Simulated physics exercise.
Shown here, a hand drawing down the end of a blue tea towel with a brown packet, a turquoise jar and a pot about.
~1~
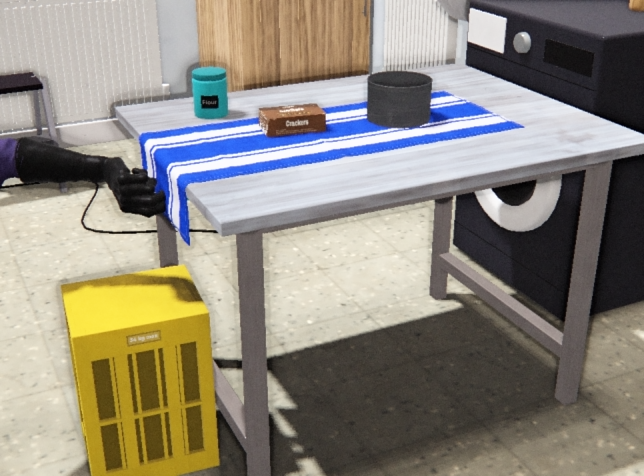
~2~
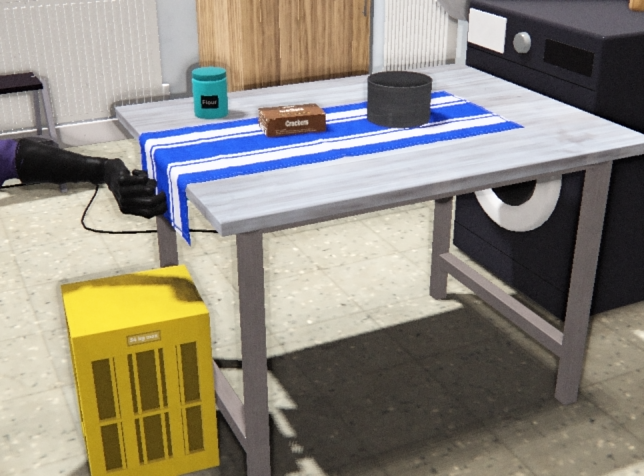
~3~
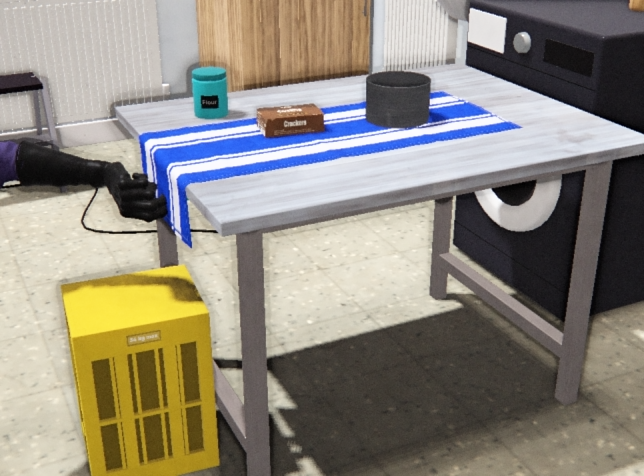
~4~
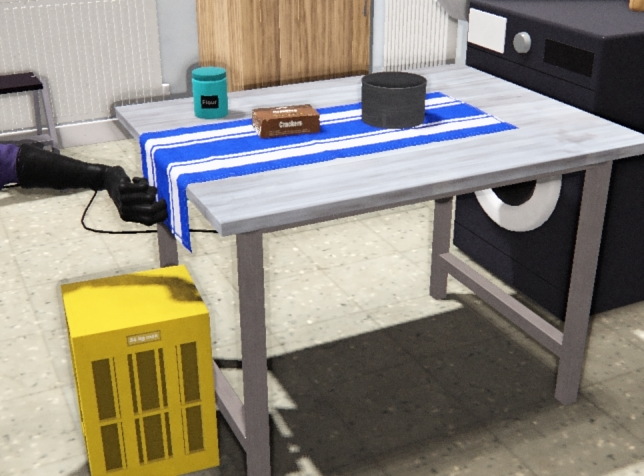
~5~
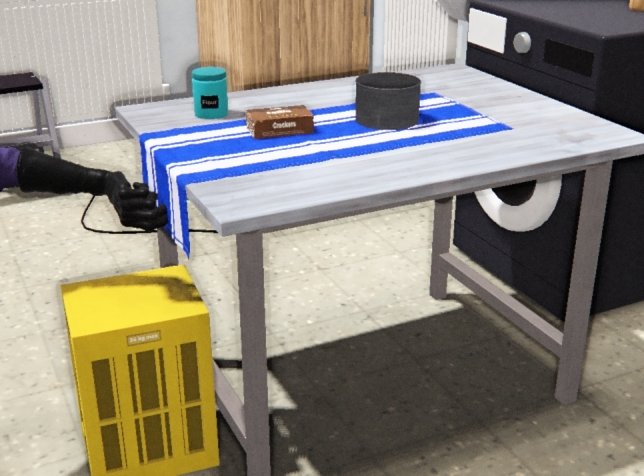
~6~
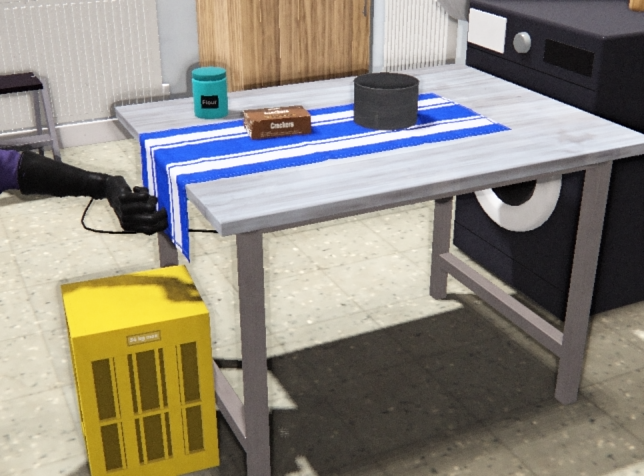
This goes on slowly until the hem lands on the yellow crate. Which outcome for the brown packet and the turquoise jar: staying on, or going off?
Brown packet, staying on; turquoise jar, staying on.
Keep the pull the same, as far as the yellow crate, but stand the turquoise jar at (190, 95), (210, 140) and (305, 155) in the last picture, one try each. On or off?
Try one, it is still on top; try two, it gets pulled off; try three, it is still on top.
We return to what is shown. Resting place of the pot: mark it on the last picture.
Roughly at (331, 109).
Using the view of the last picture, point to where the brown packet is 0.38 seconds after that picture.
By that time: (252, 126).
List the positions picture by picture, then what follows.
The first frame shows tea towel end (190, 246); brown packet (292, 110); turquoise jar (209, 71); pot (400, 79); top of the crate (116, 316).
The second frame shows tea towel end (190, 246), far hem (525, 128); turquoise jar (209, 71); turquoise jar stands beside the cloth.
The third frame shows tea towel end (192, 248); brown packet (290, 111).
The fourth frame shows tea towel end (192, 253), far hem (519, 129); turquoise jar (209, 71).
The fifth frame shows tea towel end (189, 260); brown packet (280, 112).
The sixth frame shows tea towel end (190, 263), far hem (512, 130); brown packet (277, 112); turquoise jar (209, 71); top of the crate (116, 316).
Then, 0.38 s later than the last view, hem going down; packet carried along near (252, 126); jar as before.
Then, 0.84 s later than the last view, hem on the crate; packet carried along near (222, 130); jar as before.
Finally, hem on the crate; packet carried along near (217, 131); jar as before. The brown packet remains up there and the turquoise jar keeps clear of the edge.
